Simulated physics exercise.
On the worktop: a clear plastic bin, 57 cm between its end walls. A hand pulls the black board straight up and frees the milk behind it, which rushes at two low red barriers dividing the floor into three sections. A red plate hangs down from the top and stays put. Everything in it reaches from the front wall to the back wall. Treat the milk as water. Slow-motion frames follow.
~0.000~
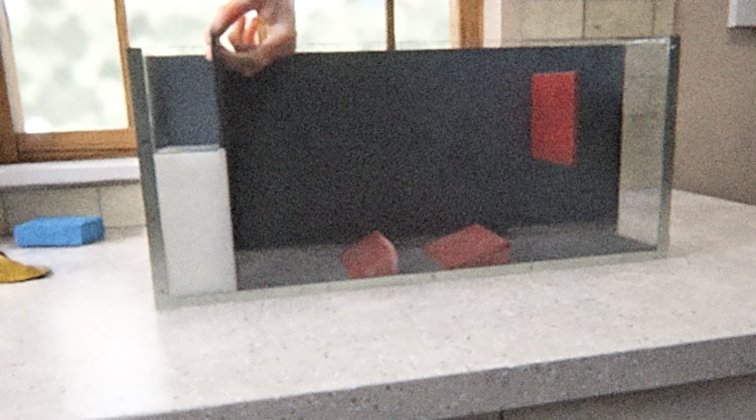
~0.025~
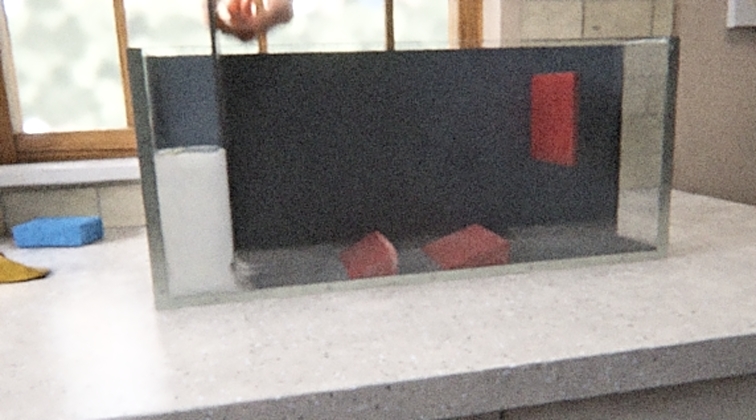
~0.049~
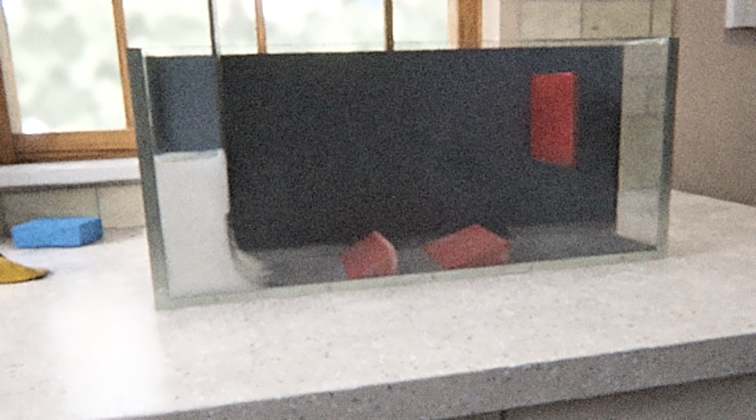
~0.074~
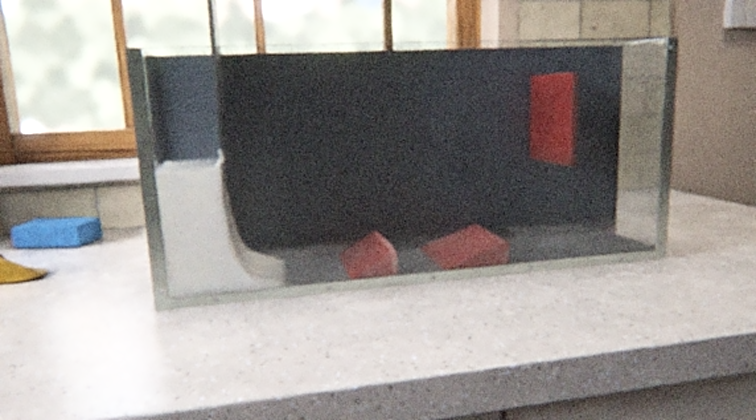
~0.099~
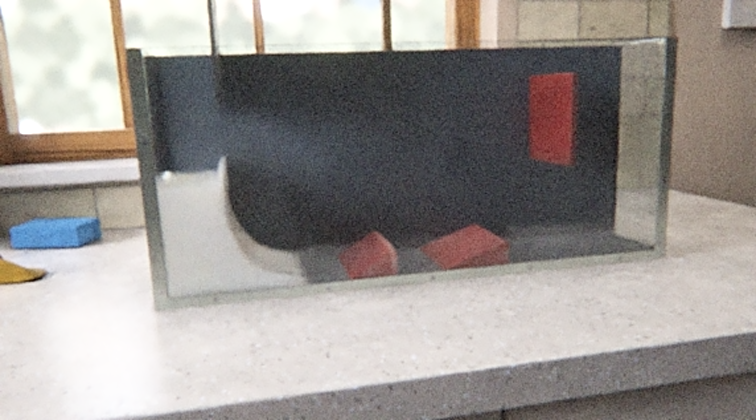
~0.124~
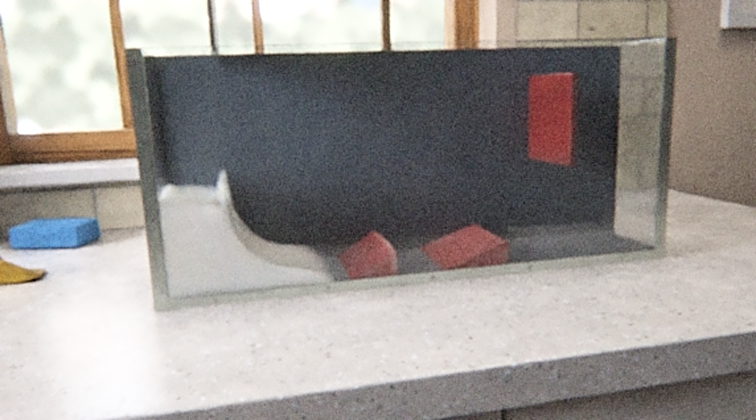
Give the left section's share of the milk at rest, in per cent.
Close to 42 per cent of it.
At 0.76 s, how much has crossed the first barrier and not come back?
About 60 per cent.
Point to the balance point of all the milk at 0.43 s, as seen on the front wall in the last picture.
Near (412, 259).
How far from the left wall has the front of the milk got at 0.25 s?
About 34 cm.
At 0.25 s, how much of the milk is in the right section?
Some 0 per cent.
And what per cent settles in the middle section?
About 20 per cent.
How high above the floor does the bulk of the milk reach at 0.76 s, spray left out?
Roughly 3.5 cm up.
By 0.25 s 83 per cent is still short of the first barrier, 0 is over the second.
By 0.43 s 51 per cent is still short of the first barrier, 26 is over the second.
By 0.76 s 40 per cent is still short of the first barrier, 43 is over the second.
At rest it is 41 per cent left, 20 middle, 39 right.
